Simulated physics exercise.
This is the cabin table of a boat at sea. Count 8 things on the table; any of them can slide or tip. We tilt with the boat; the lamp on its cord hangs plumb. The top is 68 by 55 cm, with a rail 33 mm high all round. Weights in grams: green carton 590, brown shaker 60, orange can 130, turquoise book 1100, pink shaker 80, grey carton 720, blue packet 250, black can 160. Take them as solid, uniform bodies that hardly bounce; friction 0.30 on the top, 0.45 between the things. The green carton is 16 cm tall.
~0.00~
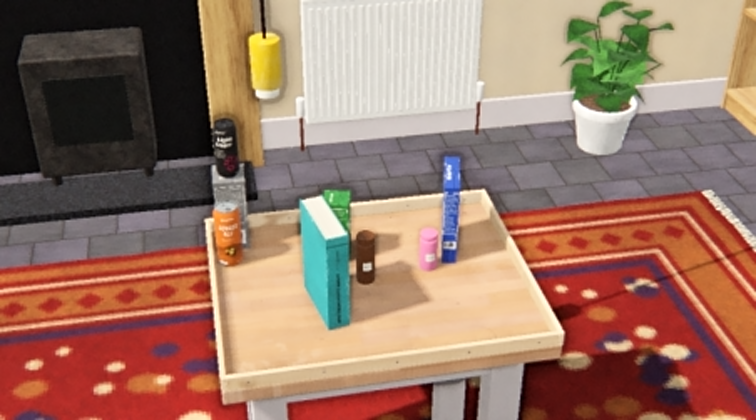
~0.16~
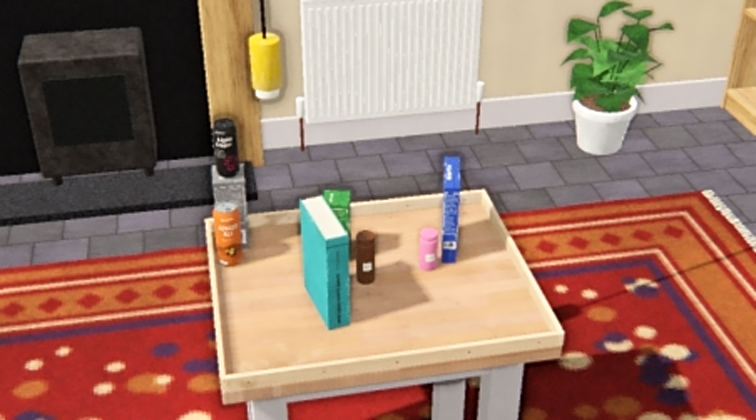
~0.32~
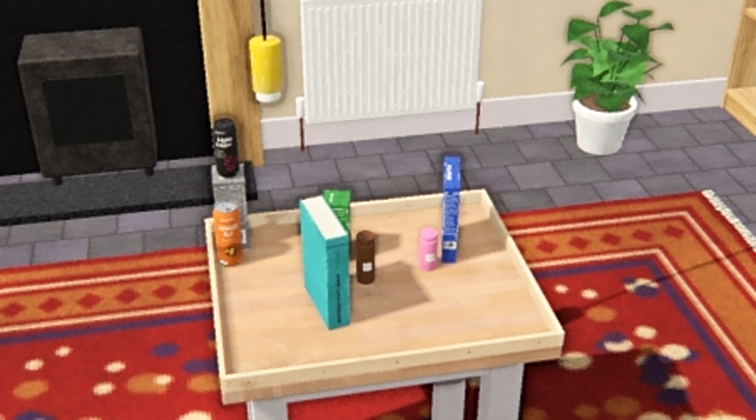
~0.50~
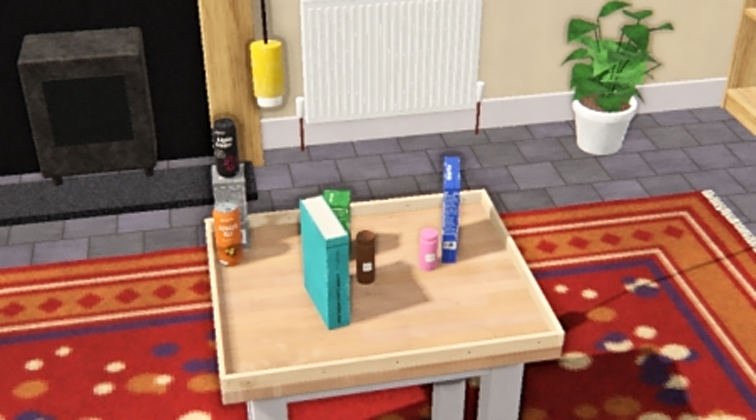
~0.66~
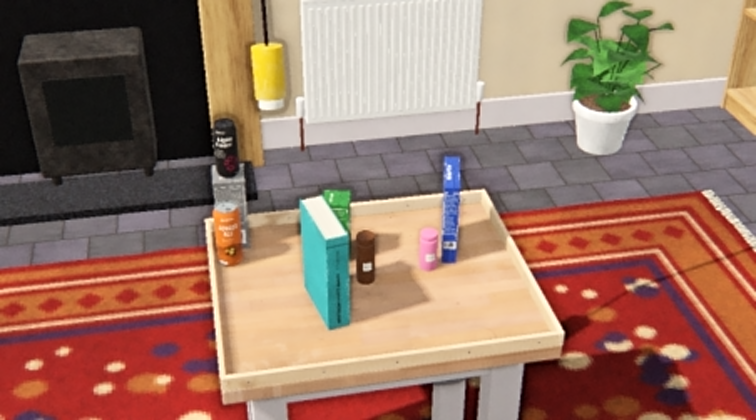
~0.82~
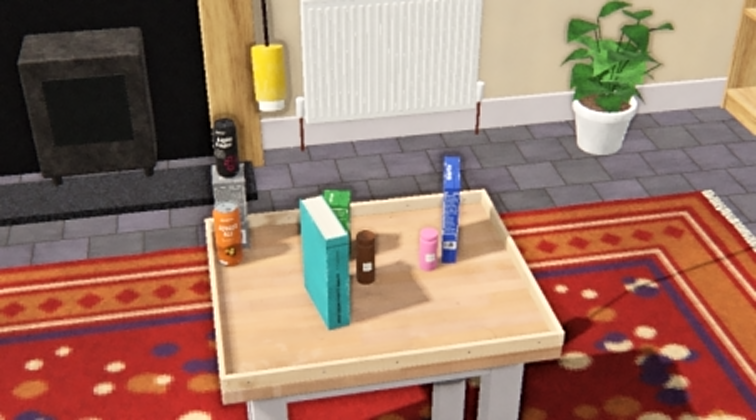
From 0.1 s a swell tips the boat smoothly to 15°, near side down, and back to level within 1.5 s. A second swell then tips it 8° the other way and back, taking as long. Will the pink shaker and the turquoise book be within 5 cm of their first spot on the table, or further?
The pink shaker keeps its place, the turquoise book keeps its place.
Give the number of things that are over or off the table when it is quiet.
0 of them.
After 1.42 s, boat heeled 2°, near side down.
After 2.22 s, boat heeled 7°, far side down.
After 3.12 s, boat level.
In the end (3.6 s), all 8 under 5 cm from the start. In the last view, pink shaker near (429, 249), turquoise book near (325, 262).
